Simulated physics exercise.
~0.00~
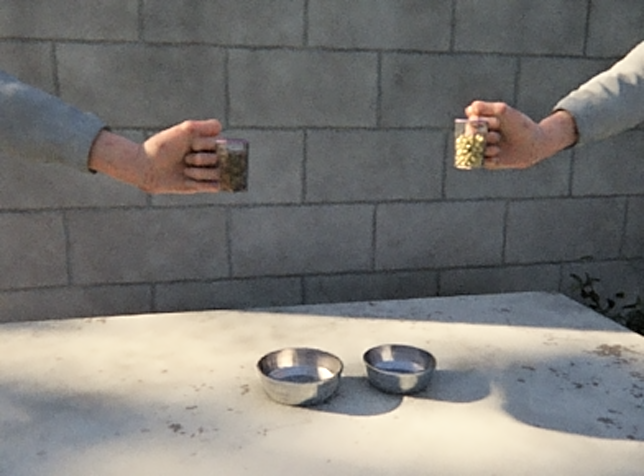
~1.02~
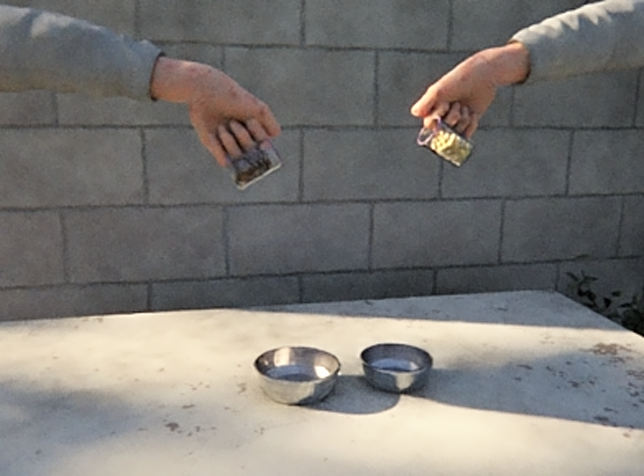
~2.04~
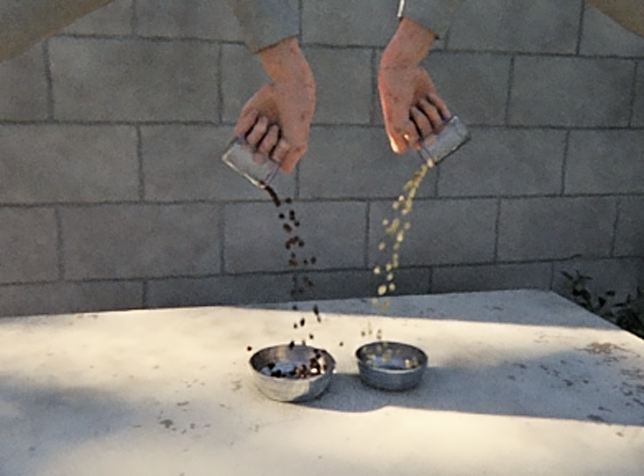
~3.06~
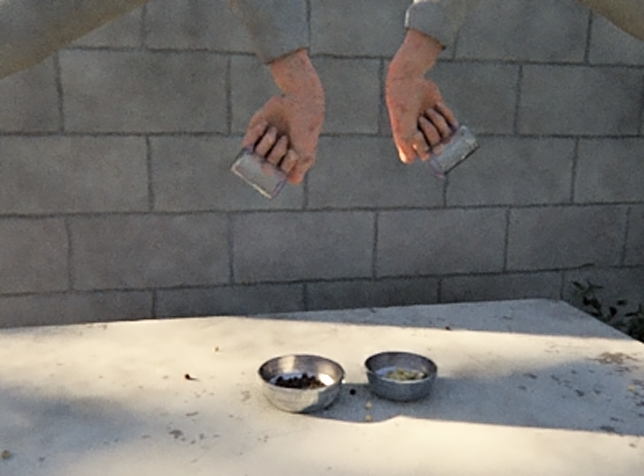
In this clip, two hands hold small clear cups above two metal dishes on a pale table, then tip them over, pouring dark pieces into the left dish and pale yellowish ones into the right. Most land inside, with a few scattered around the dishes and the cups left upturned.
